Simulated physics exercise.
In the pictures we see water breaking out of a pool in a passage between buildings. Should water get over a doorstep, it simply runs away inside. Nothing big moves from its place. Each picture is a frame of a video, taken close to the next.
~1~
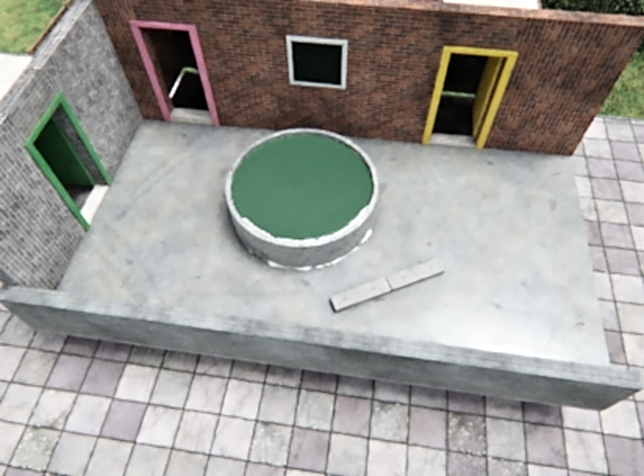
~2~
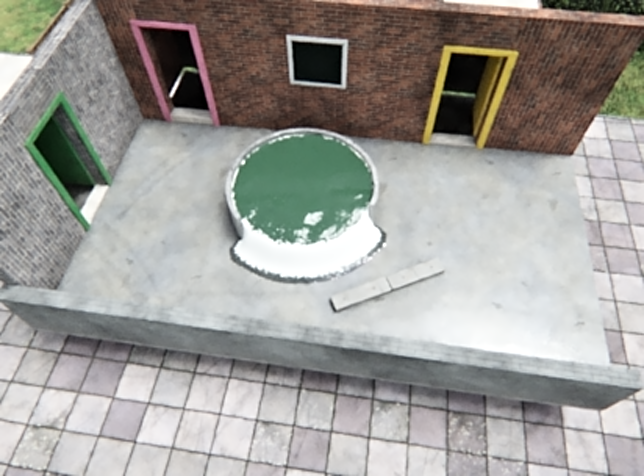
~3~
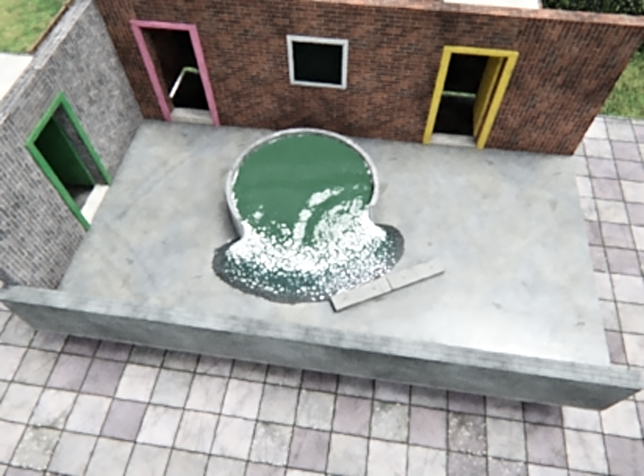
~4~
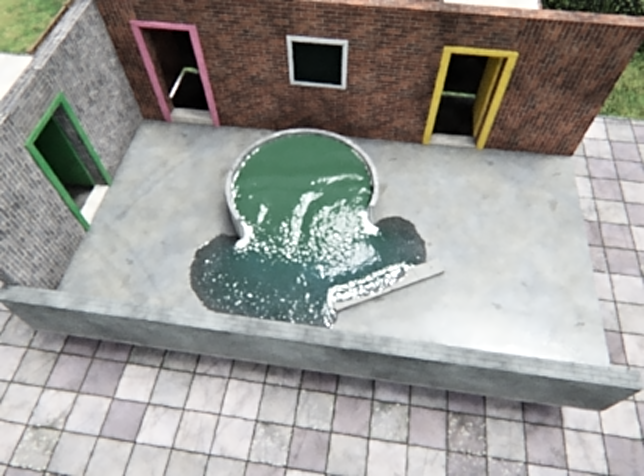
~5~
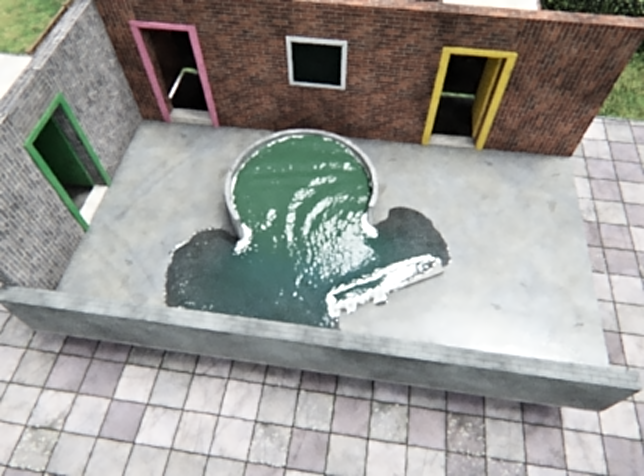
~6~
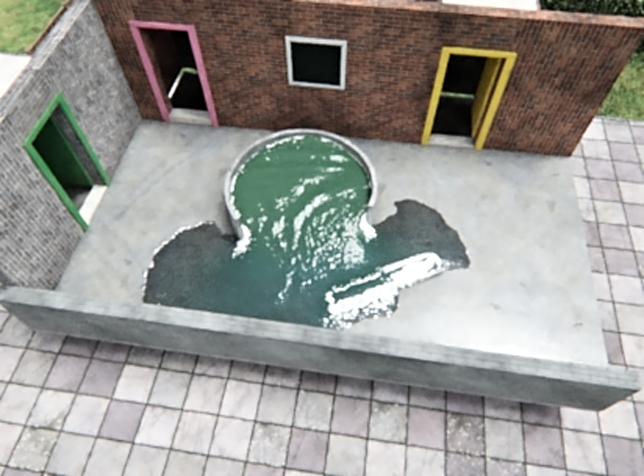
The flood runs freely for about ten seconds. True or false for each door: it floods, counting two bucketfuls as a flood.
Yellow door - false; pink door - false; green door - true.
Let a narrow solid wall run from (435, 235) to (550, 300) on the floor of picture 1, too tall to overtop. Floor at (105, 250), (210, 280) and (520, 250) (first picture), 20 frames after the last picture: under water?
Taking them in order, I'd say soaked, soaked and parched.
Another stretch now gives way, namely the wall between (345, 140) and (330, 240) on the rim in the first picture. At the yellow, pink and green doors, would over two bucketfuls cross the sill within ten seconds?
One by one: Yellow door is over; pink door is under; green door is under.
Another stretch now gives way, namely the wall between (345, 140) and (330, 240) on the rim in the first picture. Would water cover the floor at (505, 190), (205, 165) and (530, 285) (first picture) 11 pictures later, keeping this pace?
In the order given: Swamped, untouched and swamped.
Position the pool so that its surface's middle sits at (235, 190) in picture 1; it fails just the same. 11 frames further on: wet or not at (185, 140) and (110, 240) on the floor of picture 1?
I'd say still dry for the first and swamped for the second.
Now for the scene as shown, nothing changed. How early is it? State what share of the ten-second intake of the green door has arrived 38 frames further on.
I'd put it at about 65 per cent.
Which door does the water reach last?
The pink one.
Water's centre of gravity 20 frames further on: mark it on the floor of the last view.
Near pixel (289, 259).
A moment on, water covers 35 % of the floor; the yellow door not reached, the pink door not reached, the green door not reached.
Next, water covers 55 % of the floor; the yellow door not reached, the pink door not reached, the green door not reached.
Then, water covers 75 % of the floor; the yellow door wet at the sill, nothing in, the pink door not reached, the green door under two buckets in.
Later, water covers 90 % of the floor; the yellow door under two buckets in, the pink door under two buckets in, the green door over two buckets in.
In the end, water covers 90 % of the floor; the yellow door under two buckets in, the pink door under two buckets in, the green door far over two buckets in.
